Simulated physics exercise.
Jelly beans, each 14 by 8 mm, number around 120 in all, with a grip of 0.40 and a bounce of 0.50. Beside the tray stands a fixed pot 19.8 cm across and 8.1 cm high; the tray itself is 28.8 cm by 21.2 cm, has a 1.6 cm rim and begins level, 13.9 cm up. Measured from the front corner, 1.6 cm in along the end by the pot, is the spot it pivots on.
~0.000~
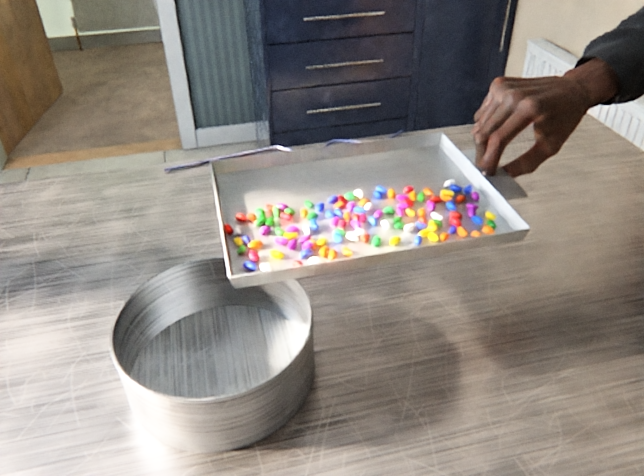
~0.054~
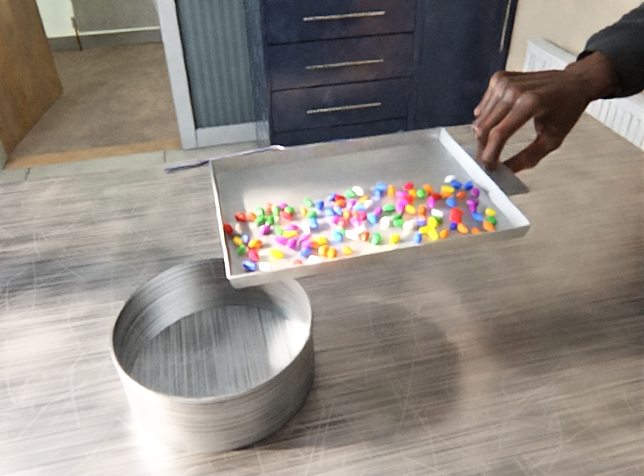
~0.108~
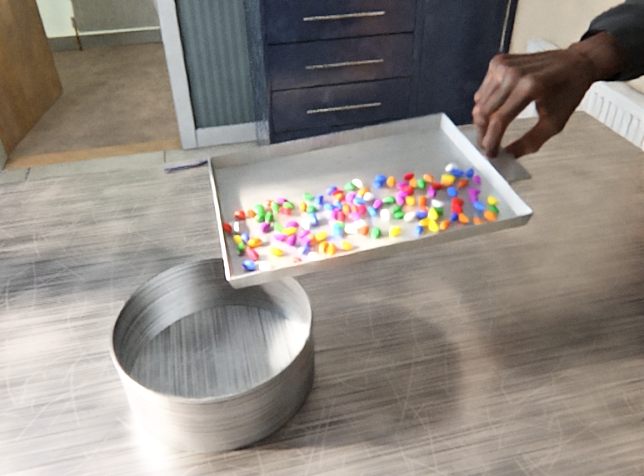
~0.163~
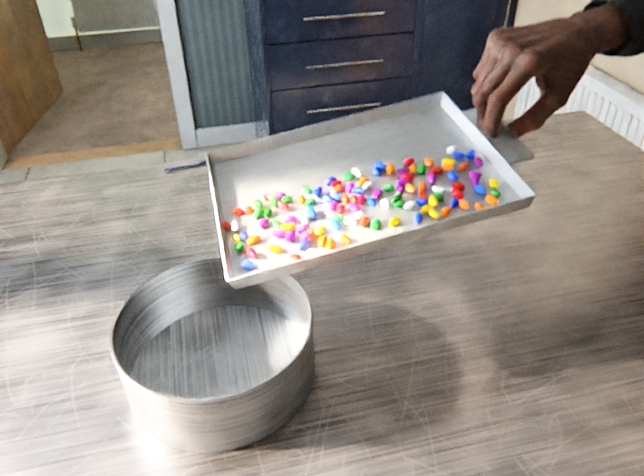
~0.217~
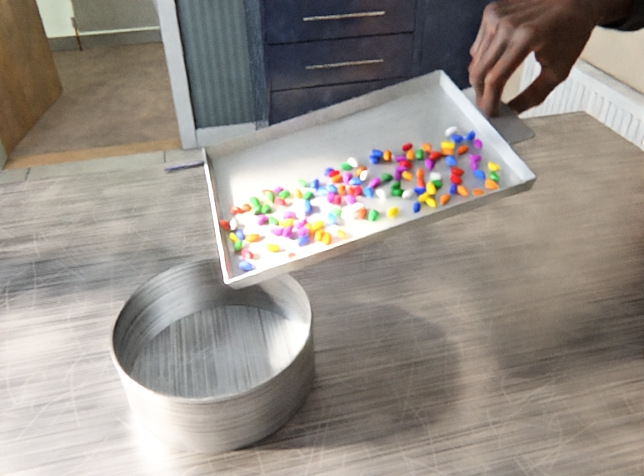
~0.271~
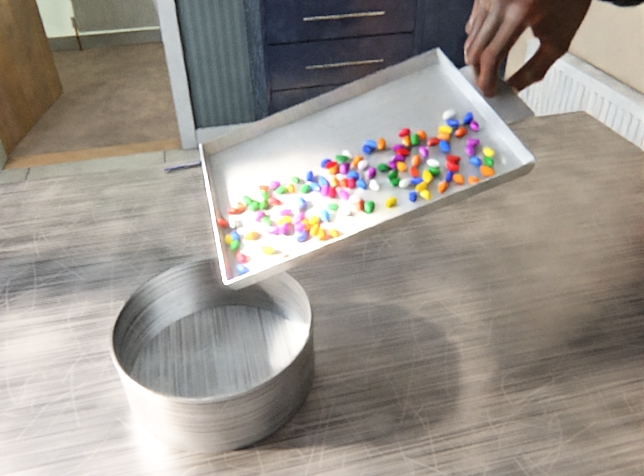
In a room with dark blue drawers and an open doorway behind, a scratched tabletop is seen from slightly above by a still camera. A hand at the right grips a shallow pale tray scattered with brightly coloured jelly beans, its left end above an empty round metal pot. The hand raises the tray's right side, slowly then faster, slanting it down leftward while the beans stay spread across it.
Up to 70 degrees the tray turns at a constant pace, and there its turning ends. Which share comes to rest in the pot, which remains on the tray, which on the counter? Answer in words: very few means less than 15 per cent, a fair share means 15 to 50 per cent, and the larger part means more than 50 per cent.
Pot: The larger part. Tray: A fair share. Counter: Very few.
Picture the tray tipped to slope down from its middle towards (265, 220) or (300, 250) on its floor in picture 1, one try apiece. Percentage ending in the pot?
Estimate: Some 55 % and some 80 % respectively.
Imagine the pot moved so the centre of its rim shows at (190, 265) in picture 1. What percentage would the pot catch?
With the pot there, close to 15 per cent.
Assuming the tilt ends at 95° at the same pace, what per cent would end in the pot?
100 %.
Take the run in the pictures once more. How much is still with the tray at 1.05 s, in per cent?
I'd put it at roughly 45 per cent.
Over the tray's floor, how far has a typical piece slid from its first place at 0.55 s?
It has moved some 7 cm from its start.
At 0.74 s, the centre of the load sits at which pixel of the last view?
Look near (225, 246) in the last picture.
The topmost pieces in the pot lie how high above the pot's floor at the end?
1.5 cm.
After 0.55 s, tilt 44 degrees; the tray holds 100 %, the pot 0 %.
After 0.74 s, tilt 61 degrees; the tray holds 95 %, the pot 0 %.
After 1.05 s, tilt 70 degrees; the tray holds 45 %, the pot 55 %.
By 2.5 s all is still; pot 70 %, tray 30 %, counter 0 %.
